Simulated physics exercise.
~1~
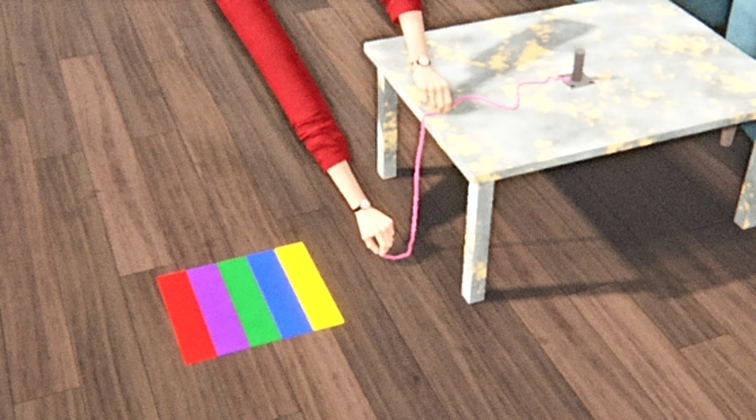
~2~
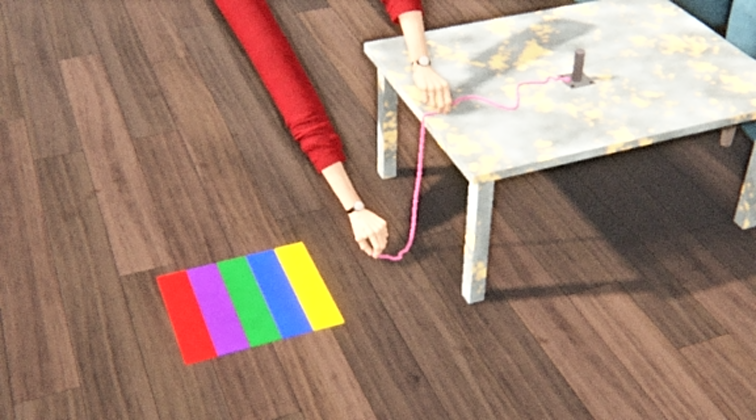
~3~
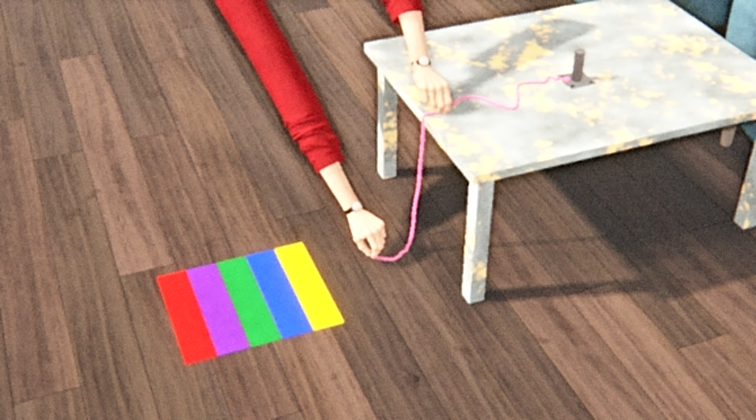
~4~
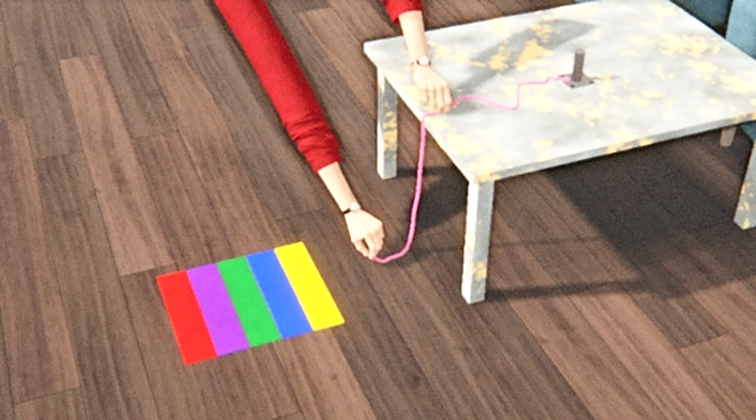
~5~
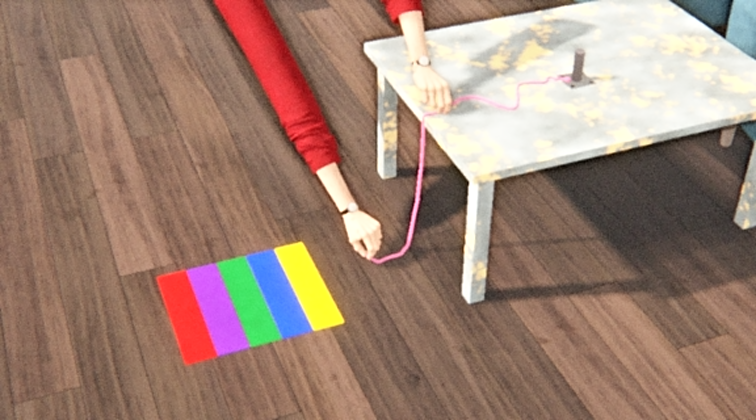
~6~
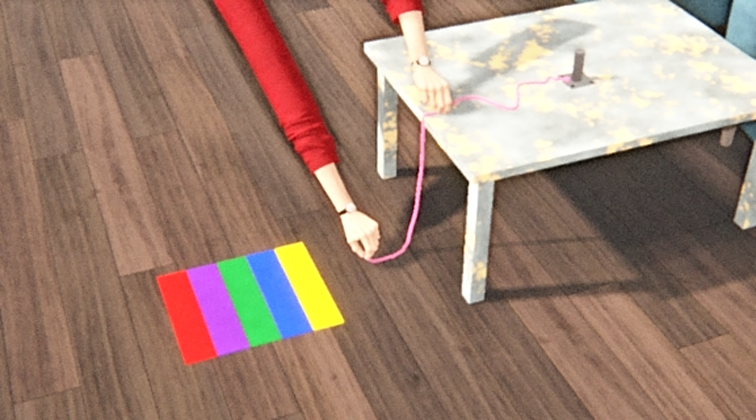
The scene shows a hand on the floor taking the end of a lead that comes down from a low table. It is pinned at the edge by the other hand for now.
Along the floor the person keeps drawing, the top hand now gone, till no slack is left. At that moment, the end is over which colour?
Over purple.
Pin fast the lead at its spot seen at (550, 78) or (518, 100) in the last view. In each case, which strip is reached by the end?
One at a time: Purple and green.
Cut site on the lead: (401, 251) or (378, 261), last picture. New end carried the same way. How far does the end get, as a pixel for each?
In order, roughly (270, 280) and (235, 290).
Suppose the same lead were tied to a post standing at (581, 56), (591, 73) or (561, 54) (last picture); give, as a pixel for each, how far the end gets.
In pixels, the answers are (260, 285), (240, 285) and (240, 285).
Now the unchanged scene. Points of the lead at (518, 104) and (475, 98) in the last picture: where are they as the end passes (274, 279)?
First mark (481, 102), second mark (432, 114).
A little later, end near (273, 279); over blue.
Next, end near (234, 288); over green.
When it is tight, end near (212, 294); over purple. Over purple.
